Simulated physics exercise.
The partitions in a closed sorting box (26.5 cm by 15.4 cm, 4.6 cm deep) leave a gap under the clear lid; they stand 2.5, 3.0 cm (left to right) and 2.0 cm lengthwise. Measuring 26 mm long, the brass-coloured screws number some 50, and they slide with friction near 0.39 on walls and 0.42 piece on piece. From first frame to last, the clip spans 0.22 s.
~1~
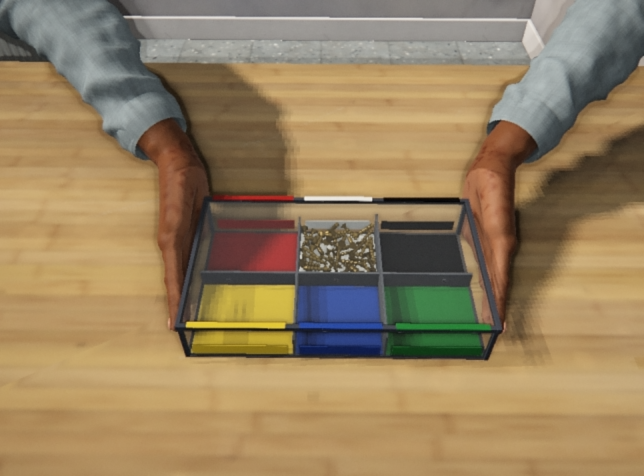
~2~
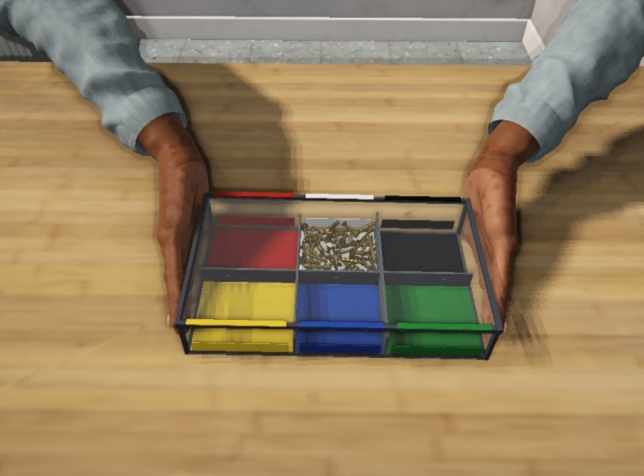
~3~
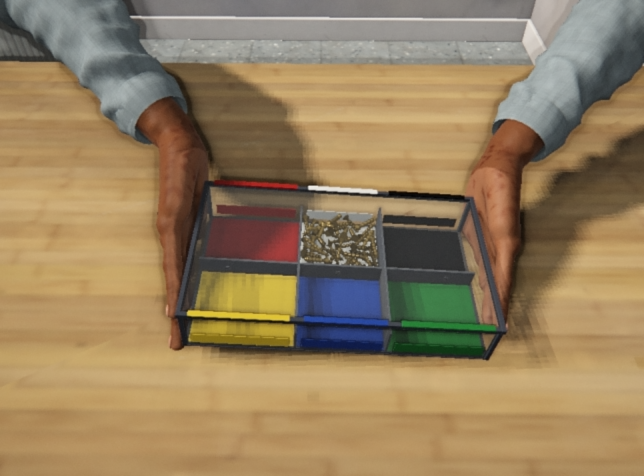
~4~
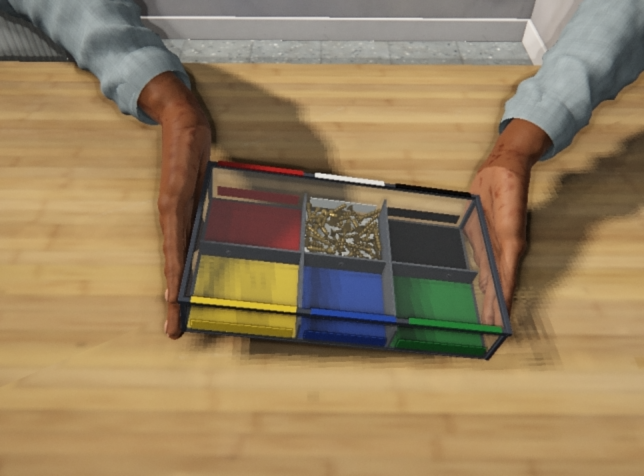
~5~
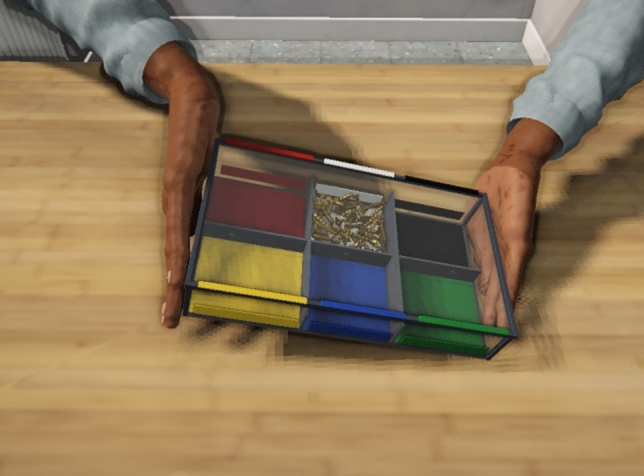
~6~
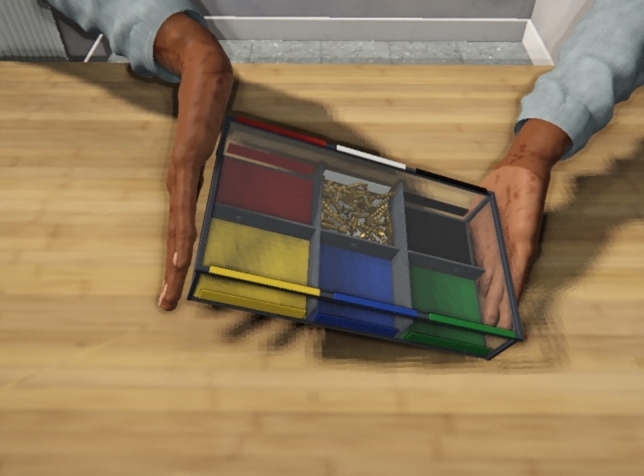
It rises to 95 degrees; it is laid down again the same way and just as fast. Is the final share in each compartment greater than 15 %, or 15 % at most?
At the end, red compartment: Fails to beat the threshold. Blue compartment: Fails to beat the threshold. Green compartment: Beats the threshold. Yellow compartment: Fails to beat the threshold. White compartment: Beats the threshold. Black compartment: Beats the threshold.
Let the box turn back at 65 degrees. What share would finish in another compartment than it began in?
Roughly 20 percent would.
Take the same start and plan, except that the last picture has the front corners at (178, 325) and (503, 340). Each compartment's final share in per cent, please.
Final shares: Red 0%, blue 60%, green 35%, yellow 0%, white 0%, black 0%.
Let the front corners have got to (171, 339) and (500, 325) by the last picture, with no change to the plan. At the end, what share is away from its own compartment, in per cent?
Then about 95 per cent.
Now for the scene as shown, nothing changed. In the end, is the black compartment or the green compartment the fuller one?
Answer: Green.
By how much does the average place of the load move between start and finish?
It moves around 10.0 centimetres.
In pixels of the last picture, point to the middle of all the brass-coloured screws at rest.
Estimated resting centre: Around (449, 278).
Then, 0.64 s after the last picture, tilt 94 degrees; green 15 %, white 65 %, black 20 %.
Then, 1.07 s after the last picture, tilt 41 degrees; green 50 %, white 30 %, black 20 %.
Then, 1.58 s after the last picture, tilt 0 degrees; green 45 %, white 30 %, black 25 %.
In the end, red 0 %, blue 0 %, green 45 %, yellow 0 %, white 30 %, black 25 %.
